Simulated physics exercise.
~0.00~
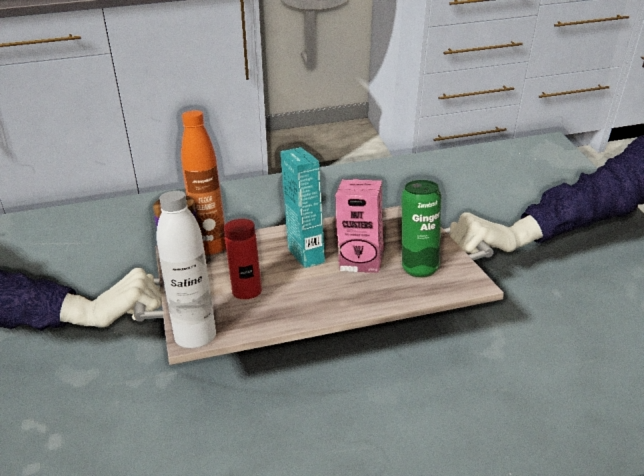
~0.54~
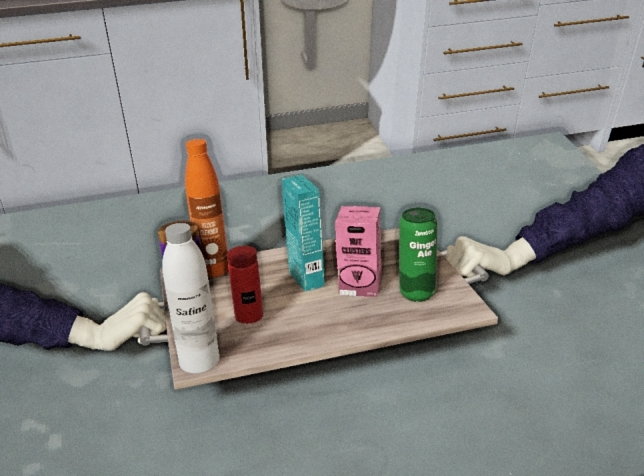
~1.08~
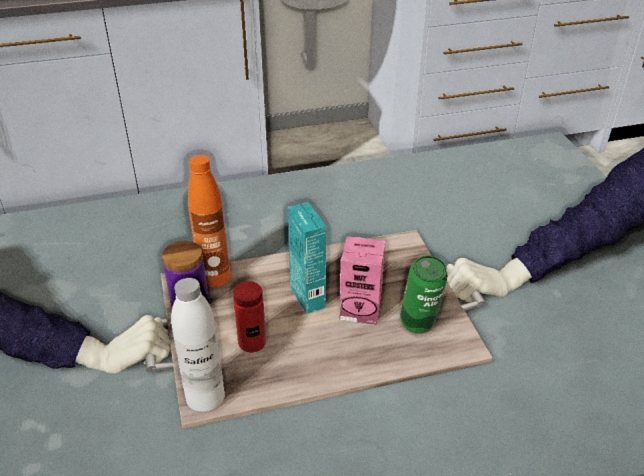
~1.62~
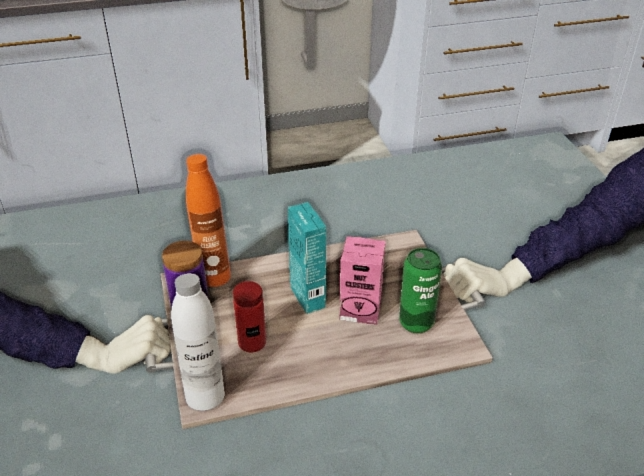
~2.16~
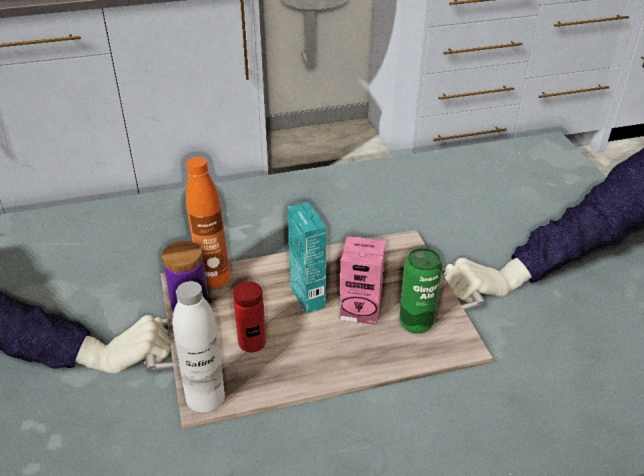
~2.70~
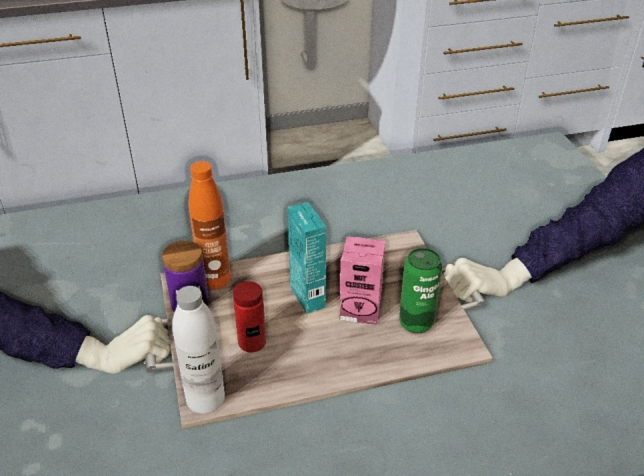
The video shows two hands lowering a wooden board of bottles, cartons and other containers onto a grey-green surface. As it lands flat, the green can, white bottle and orange bottle tilt briefly, then settle, and everything ends upright with the hands still at the board's sides.
